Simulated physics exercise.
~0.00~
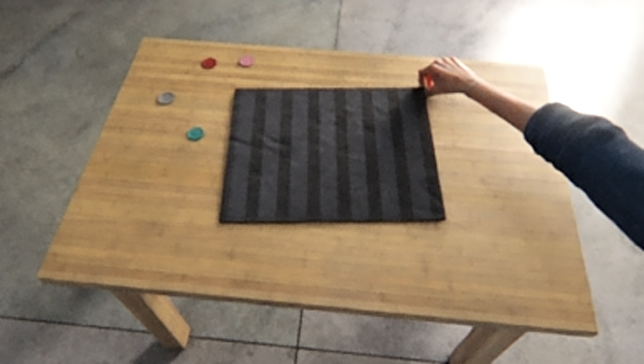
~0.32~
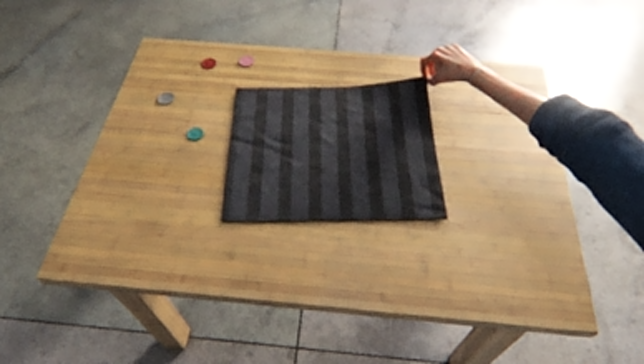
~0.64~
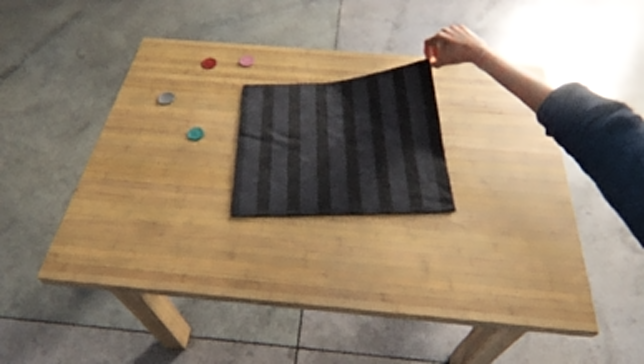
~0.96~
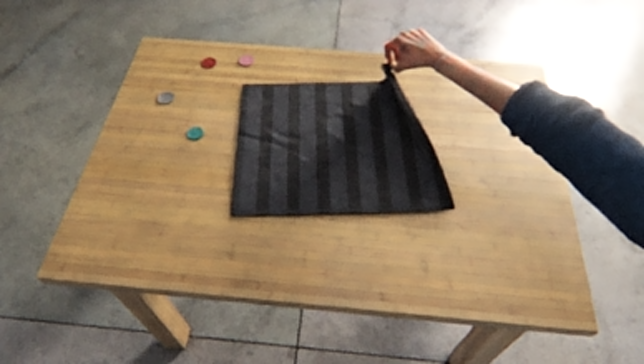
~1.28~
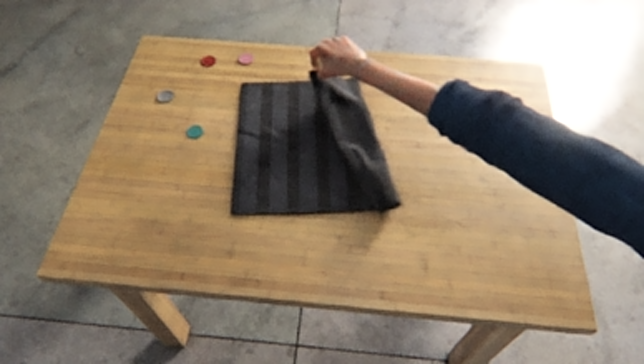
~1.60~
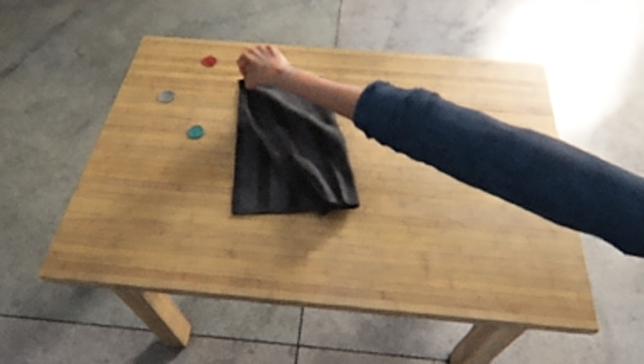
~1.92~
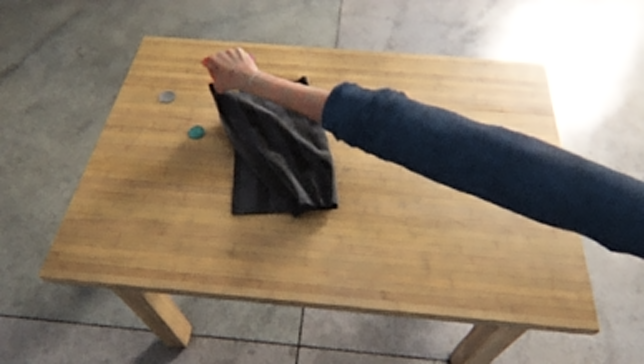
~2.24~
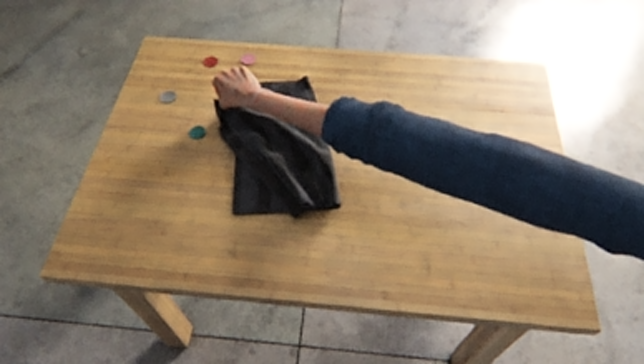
On a wooden table, a hand lifting a dark striped cloth's corner and folding it leftward, leaving four small discs uncovered.
